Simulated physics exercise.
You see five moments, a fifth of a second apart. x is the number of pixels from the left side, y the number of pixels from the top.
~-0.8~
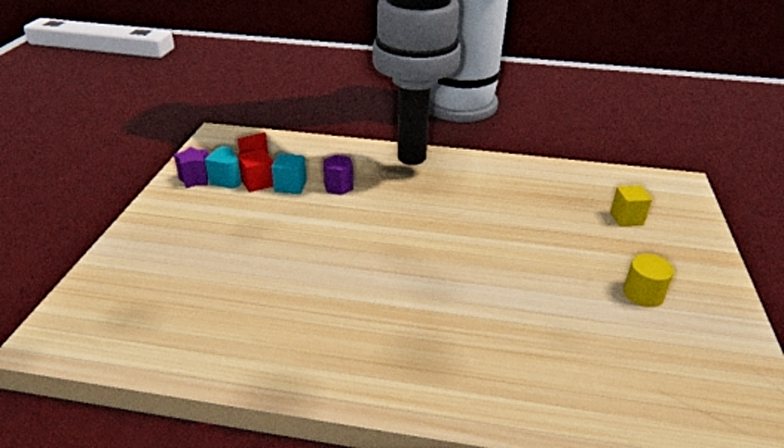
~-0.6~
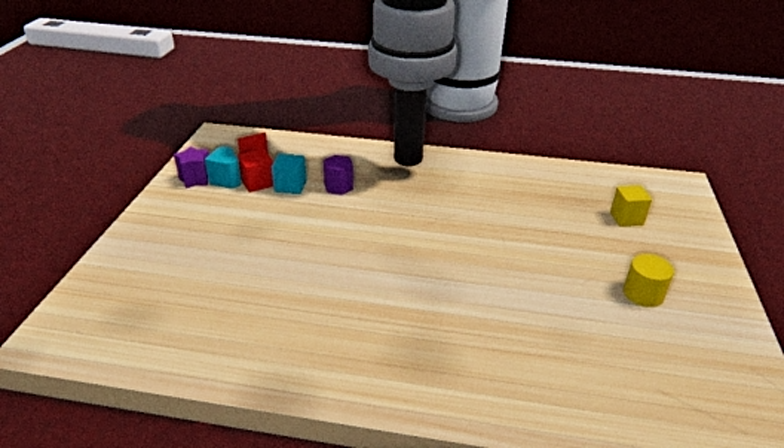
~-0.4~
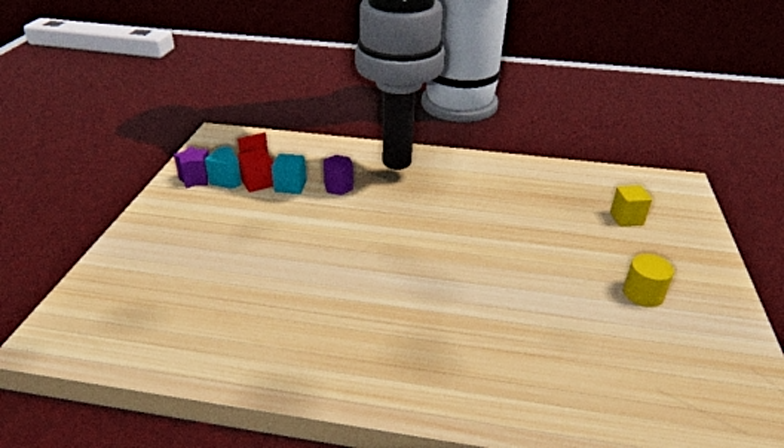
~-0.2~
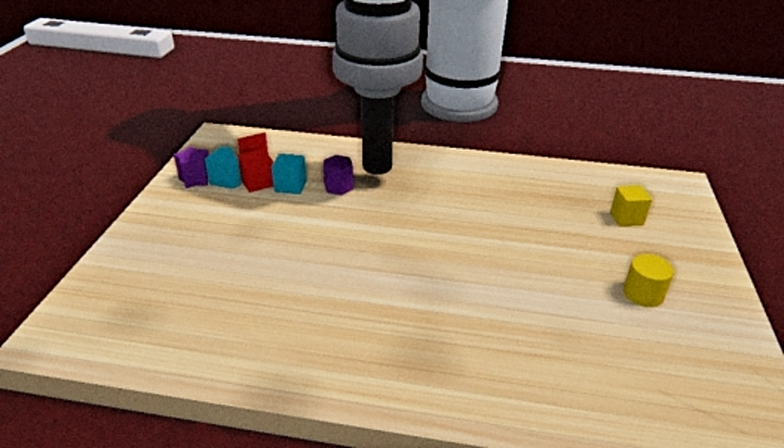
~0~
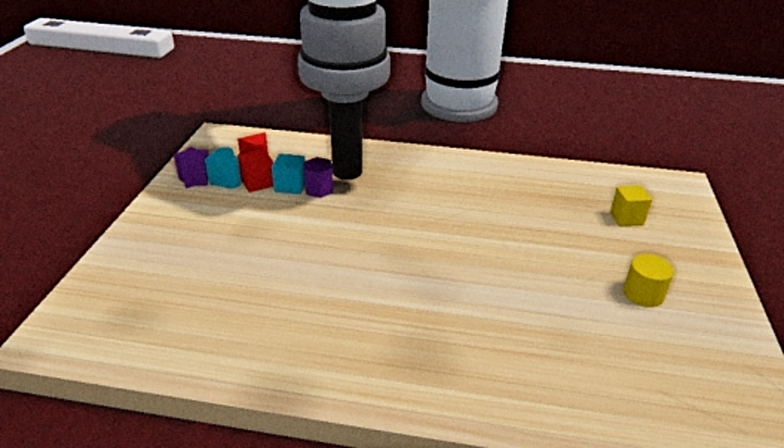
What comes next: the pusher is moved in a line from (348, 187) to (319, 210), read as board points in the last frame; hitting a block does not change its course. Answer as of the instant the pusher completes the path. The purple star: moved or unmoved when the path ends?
In the end it has not been moved.
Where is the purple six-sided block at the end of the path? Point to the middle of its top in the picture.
Its top middle: (293, 174).
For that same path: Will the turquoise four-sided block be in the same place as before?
My answer is no.
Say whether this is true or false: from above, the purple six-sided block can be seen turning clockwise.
That is true.
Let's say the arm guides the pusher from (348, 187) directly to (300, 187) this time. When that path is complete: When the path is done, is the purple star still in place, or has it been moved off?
It shifts.
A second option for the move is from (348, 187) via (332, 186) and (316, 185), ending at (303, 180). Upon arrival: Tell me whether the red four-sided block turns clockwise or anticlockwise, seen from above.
Verdict: Clockwise.
What follows on the original path. Halfway along, pusher at (333, 184); red four-sided block at (250, 156); turquoise four-sided block at (280, 162), turned 15° clockwise; purple six-sided block at (302, 170), turned 30° clockwise.
At the end, pusher at (318, 196); purple star unmoved; red four-sided block at (249, 155); turquoise four-sided block at (278, 162), turned 30° clockwise; purple six-sided block at (293, 174), turned 45° clockwise.
